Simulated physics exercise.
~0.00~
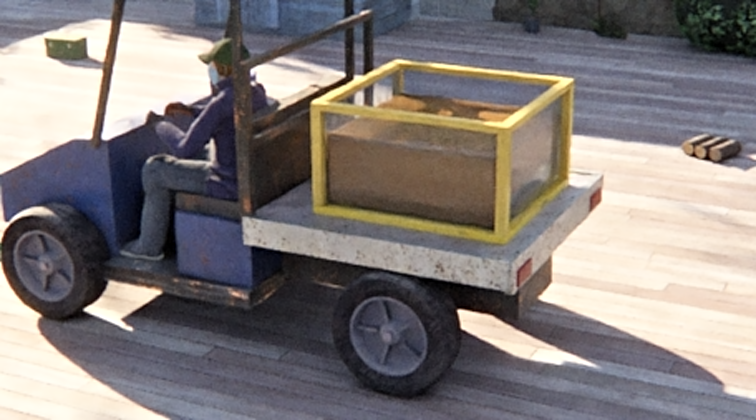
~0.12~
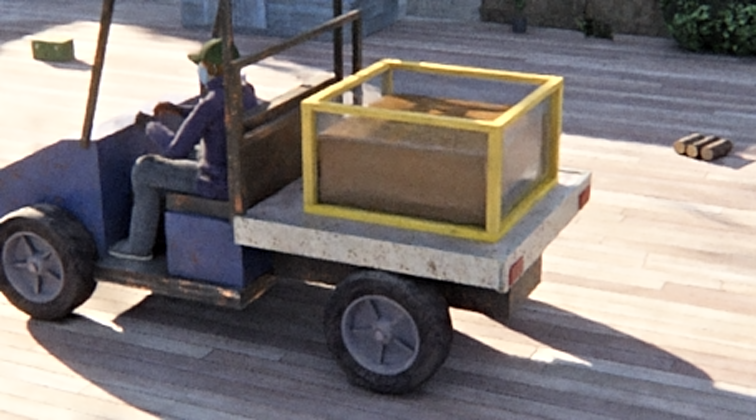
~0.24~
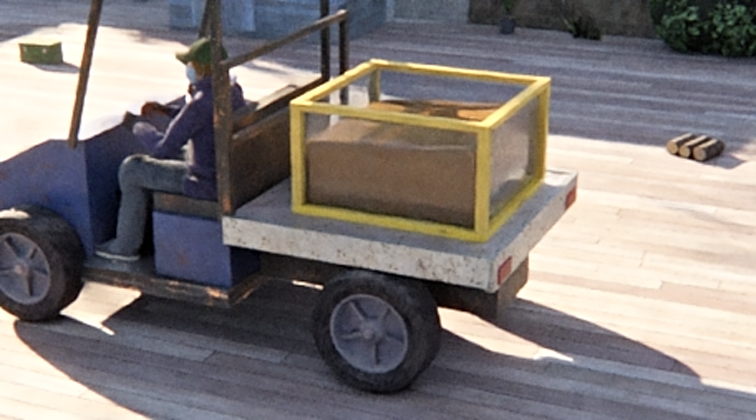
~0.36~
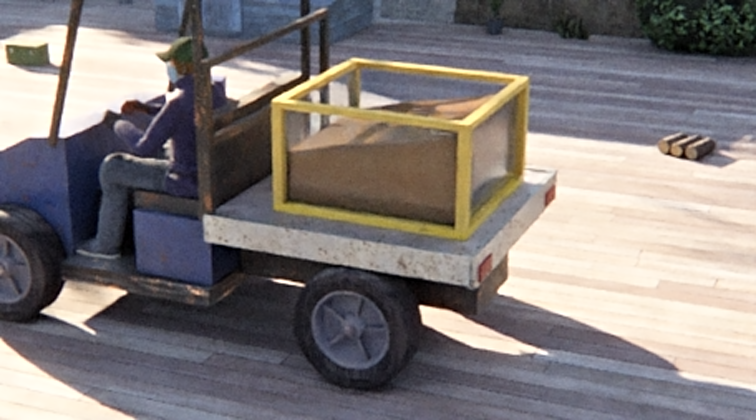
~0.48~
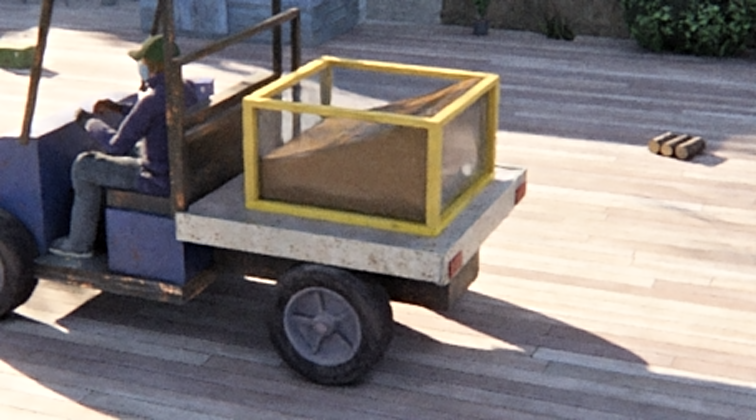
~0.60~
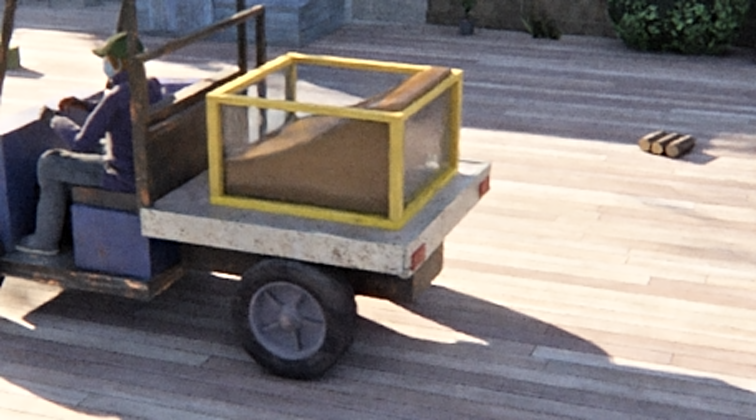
On a sunlit plank deck, a blue buggy with a seated driver rolled left, picking up pace, while the muddy water in its yellow-rimmed clear tank went from level to sloping steeply up towards the back.
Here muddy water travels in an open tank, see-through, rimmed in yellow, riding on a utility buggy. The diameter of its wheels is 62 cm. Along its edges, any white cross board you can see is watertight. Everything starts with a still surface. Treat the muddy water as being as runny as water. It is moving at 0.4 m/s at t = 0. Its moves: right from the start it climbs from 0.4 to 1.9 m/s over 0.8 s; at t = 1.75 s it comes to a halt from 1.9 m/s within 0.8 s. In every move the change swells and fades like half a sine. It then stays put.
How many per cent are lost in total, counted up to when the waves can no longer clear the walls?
In total about 15 out of 100 parts are lost.
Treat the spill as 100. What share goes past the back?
Around 20 in a hundred.
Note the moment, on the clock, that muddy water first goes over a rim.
At about 0.9 s.
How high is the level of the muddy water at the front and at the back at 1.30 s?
Roughly 58 cm in front and 24 cm behind.
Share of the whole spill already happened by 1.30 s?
By then it's around 10 per cent.
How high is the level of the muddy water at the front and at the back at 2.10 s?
Measured: Front = 40 cm, back = 38 cm.
By 1.30 s the surface is 59 cm up at the front and 24 cm at the back; 1 per cent is out, over the back.
By 2.10 s the surface is 40 cm up at the front and 38 cm at the back; 2 per cent is out, over the back.
By 3.10 s the surface is 17 cm up at the front and 64 cm at the back; 12 per cent is out, over the front, a little elsewhere.
By 5.53 s 15 per cent is out, over the front, a little elsewhere, 42 of 275 litres.
